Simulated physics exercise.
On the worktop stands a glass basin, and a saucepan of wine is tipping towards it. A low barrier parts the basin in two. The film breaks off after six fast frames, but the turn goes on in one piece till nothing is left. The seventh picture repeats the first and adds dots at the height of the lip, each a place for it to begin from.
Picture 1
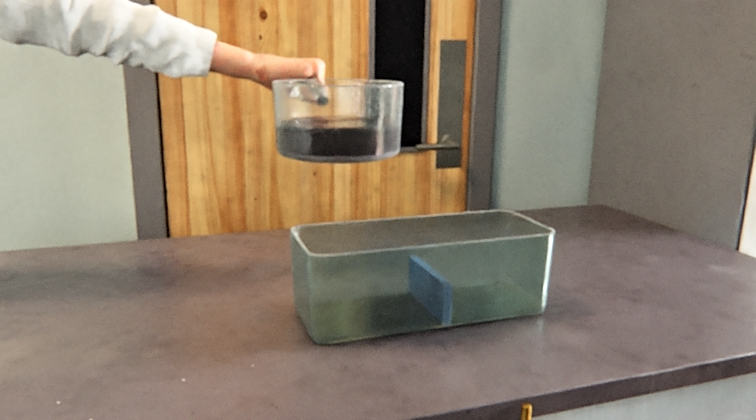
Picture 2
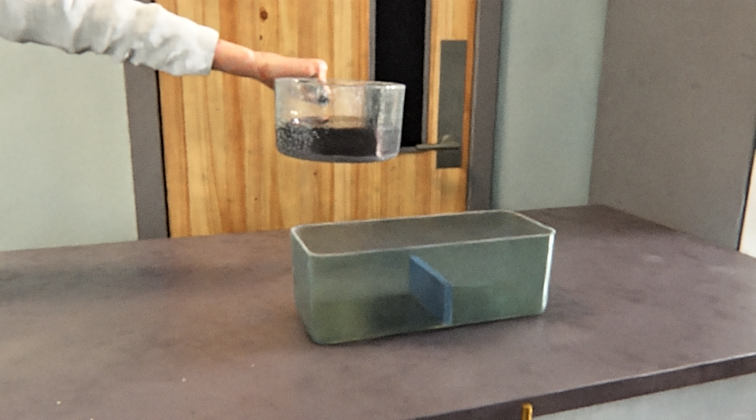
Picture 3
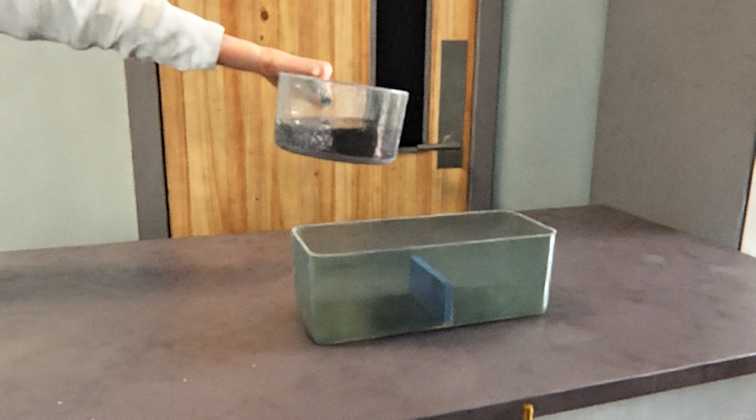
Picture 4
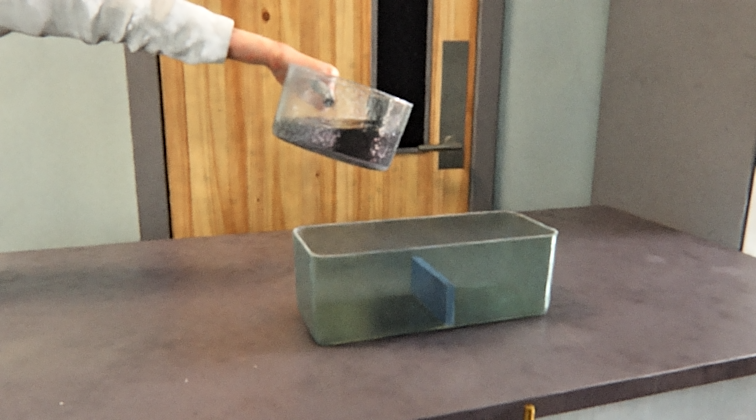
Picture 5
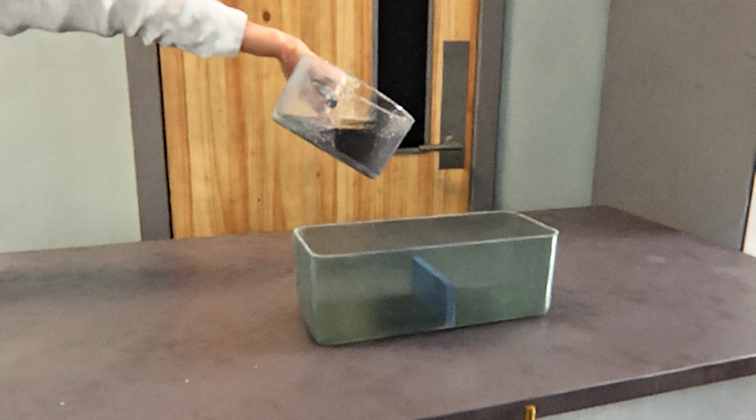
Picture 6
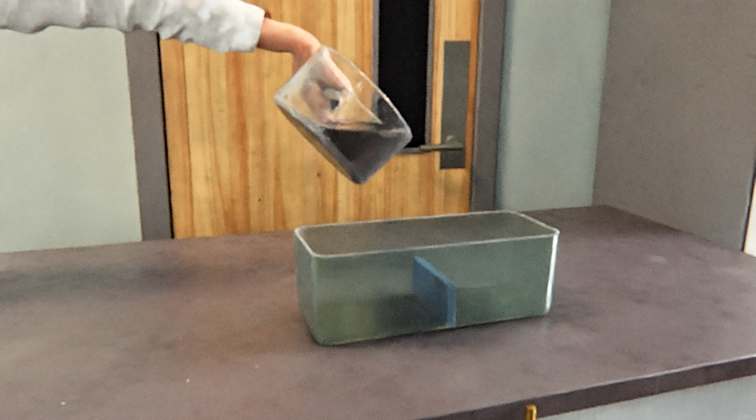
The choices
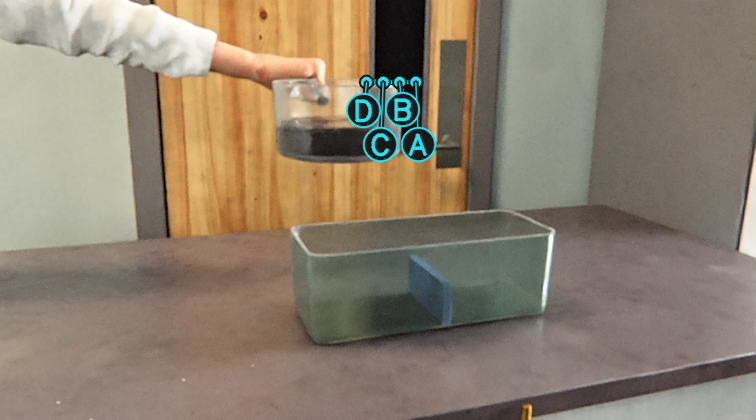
In a room with a wooden door and pale grey-green walls, a dark worktop is seen from slightly above by a still camera. A clear rectangular glass basin with a low blue barrier inside stands on it, while a hand in a white sleeve holds a clear round vessel of dark liquid above. The hand tilts the vessel steadily rightward, and the liquid shifts to its lowered lip.
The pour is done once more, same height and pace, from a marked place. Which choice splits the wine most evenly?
Dot A does it best.
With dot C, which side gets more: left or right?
The left one.
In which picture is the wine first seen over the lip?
Picture 6.
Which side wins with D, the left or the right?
More ends on the left.
On the marked copy, A at (415, 82); B at (399, 82); C at (383, 82); D at (366, 82).
With A, about 51 % ends left of the wall and 48 % right of it.
With B, about 73 % ends left of the wall and 25 % right of it.
With C, about 90 % ends left of the wall and 6 % right of it; 4 % is lost outside.
With D, about 89 % ends left of the wall and 7 % right of it; 4 % is lost outside.
